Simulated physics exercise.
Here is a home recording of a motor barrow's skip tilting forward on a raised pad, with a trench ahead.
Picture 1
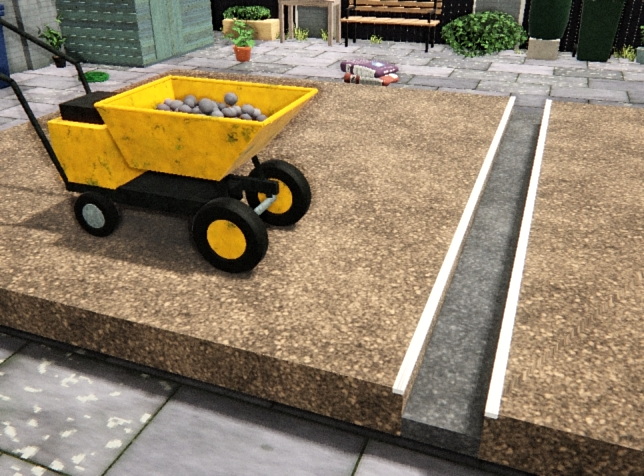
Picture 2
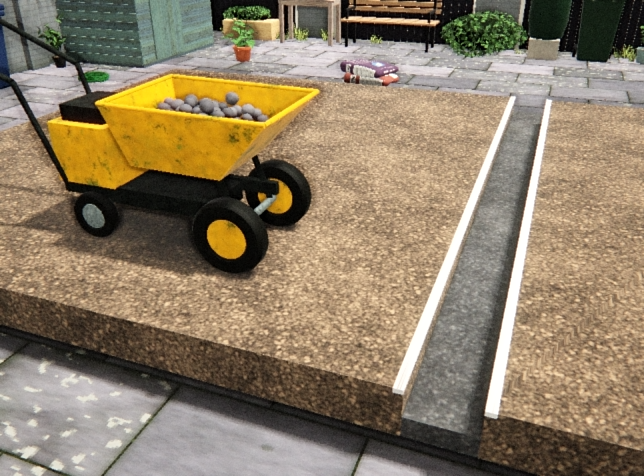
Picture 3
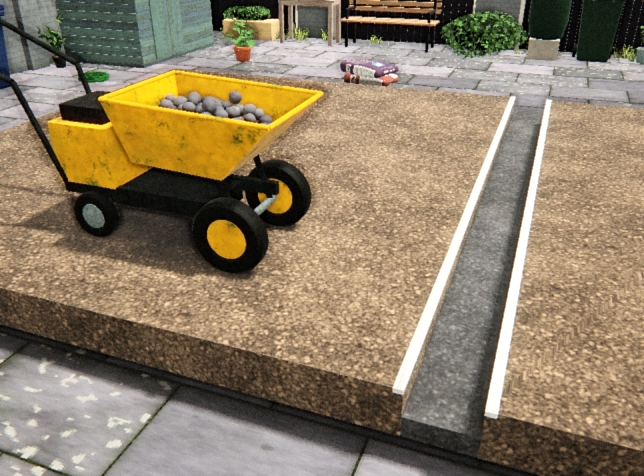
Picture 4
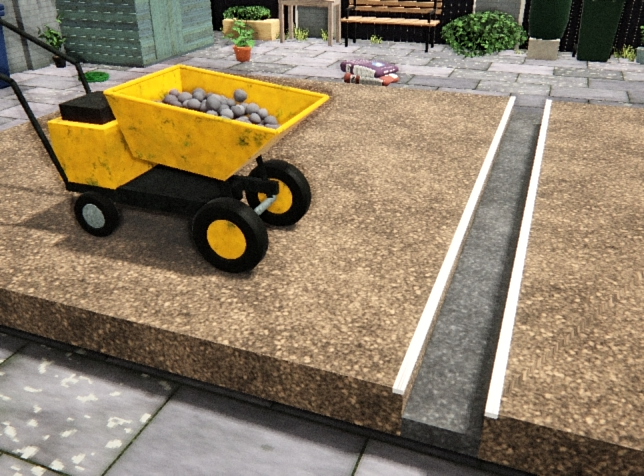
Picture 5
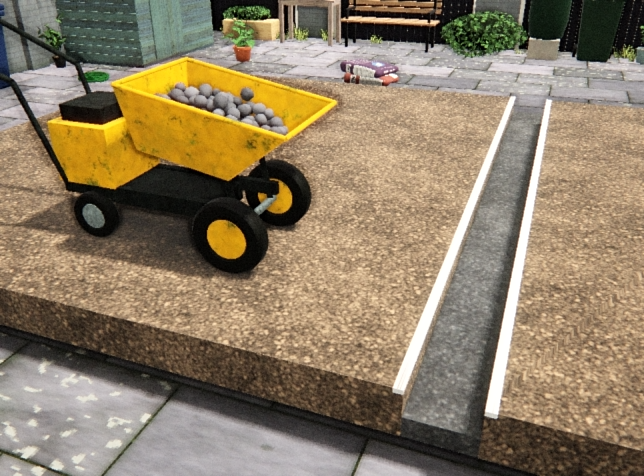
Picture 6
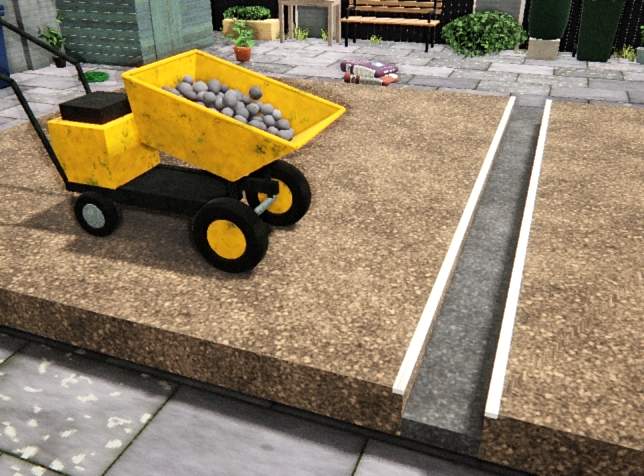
Yellow motor barrow standing still on a raised brown pad, its skip of grey cobbles slowly tilting forward to the right.
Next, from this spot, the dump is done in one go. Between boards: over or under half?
The trench will hold a lesser part of the load.
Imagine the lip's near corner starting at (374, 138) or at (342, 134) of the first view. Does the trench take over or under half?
First most of it, then most of it.
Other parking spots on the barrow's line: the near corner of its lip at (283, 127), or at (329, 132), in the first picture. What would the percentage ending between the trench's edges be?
That works out to 40 per cent for the first position and 80 per cent for the second.
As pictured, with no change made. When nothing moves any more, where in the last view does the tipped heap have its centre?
Around (421, 271), give or take.
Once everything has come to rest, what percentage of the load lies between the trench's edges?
That share is close to 25 %.
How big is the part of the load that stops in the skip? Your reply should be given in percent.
Roughly 20 %.
Soon after the last picture, skip tipped steeply; all in the skip.
A little later, skip tipped right over; most in the skip; about a quarter short of the trench; a stray few falling.
Later still, skip tipped right over; about a quarter in the skip; about half short of the trench; about a quarter in or heaped over the trench; a stray few beyond it.
At rest, skip tipped right over; about a quarter in the skip; about half short of the trench; about a quarter in or heaped over the trench; a stray few beyond it.
